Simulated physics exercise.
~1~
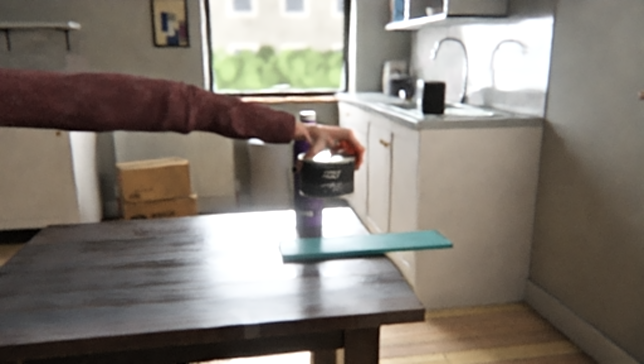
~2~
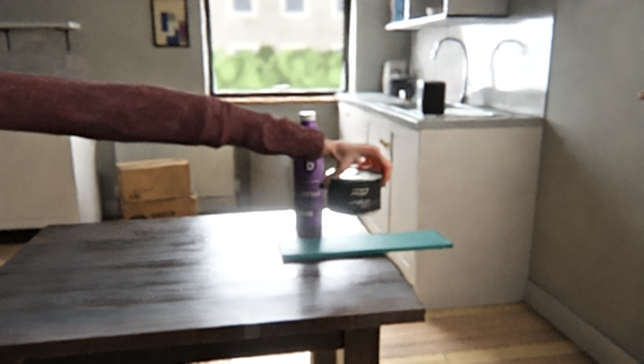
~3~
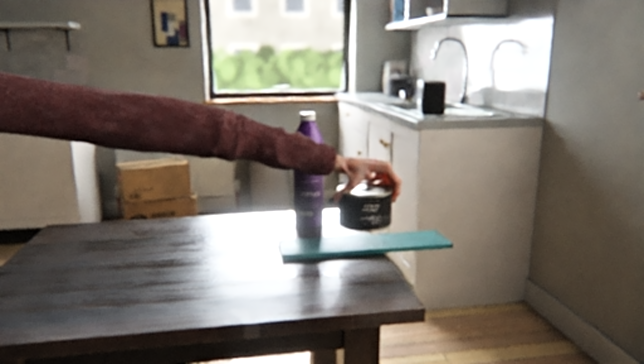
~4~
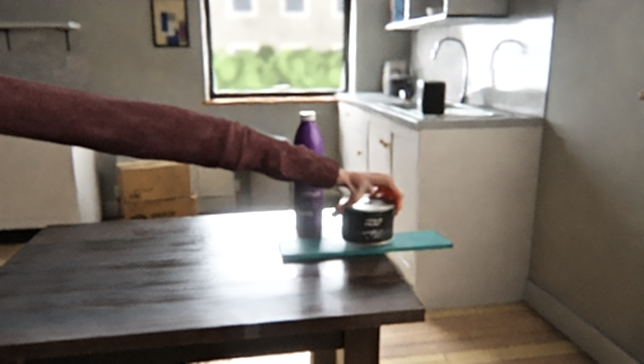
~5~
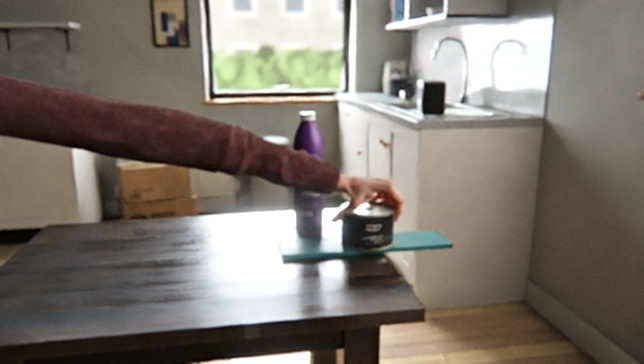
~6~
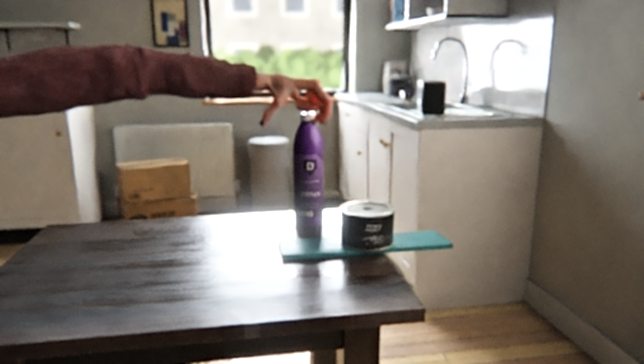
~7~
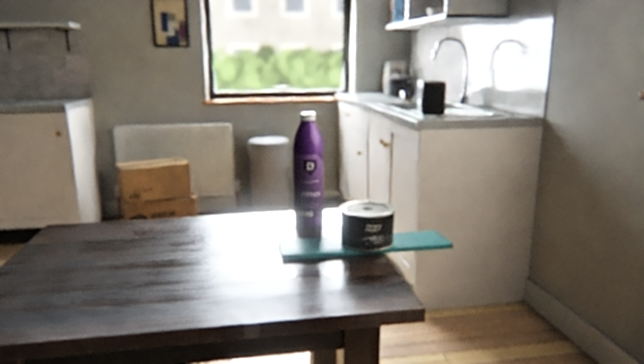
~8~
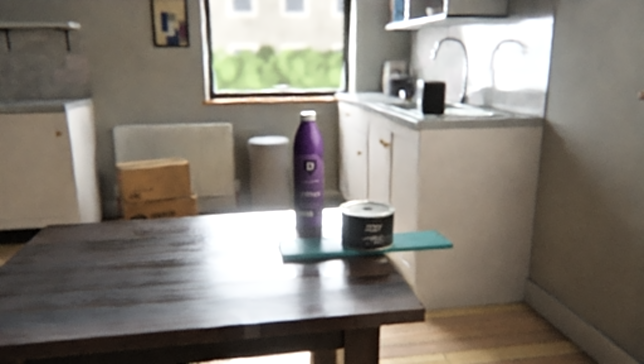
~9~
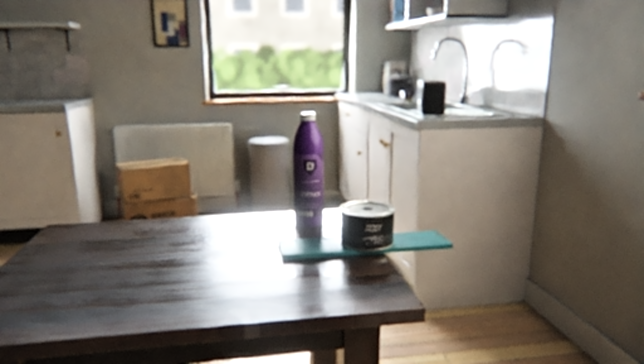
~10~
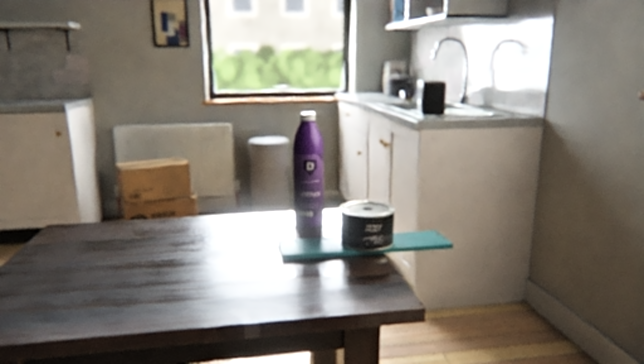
In a kitchen, a hand lowers a black tub onto a jutting turquoise plank, which stays balanced.
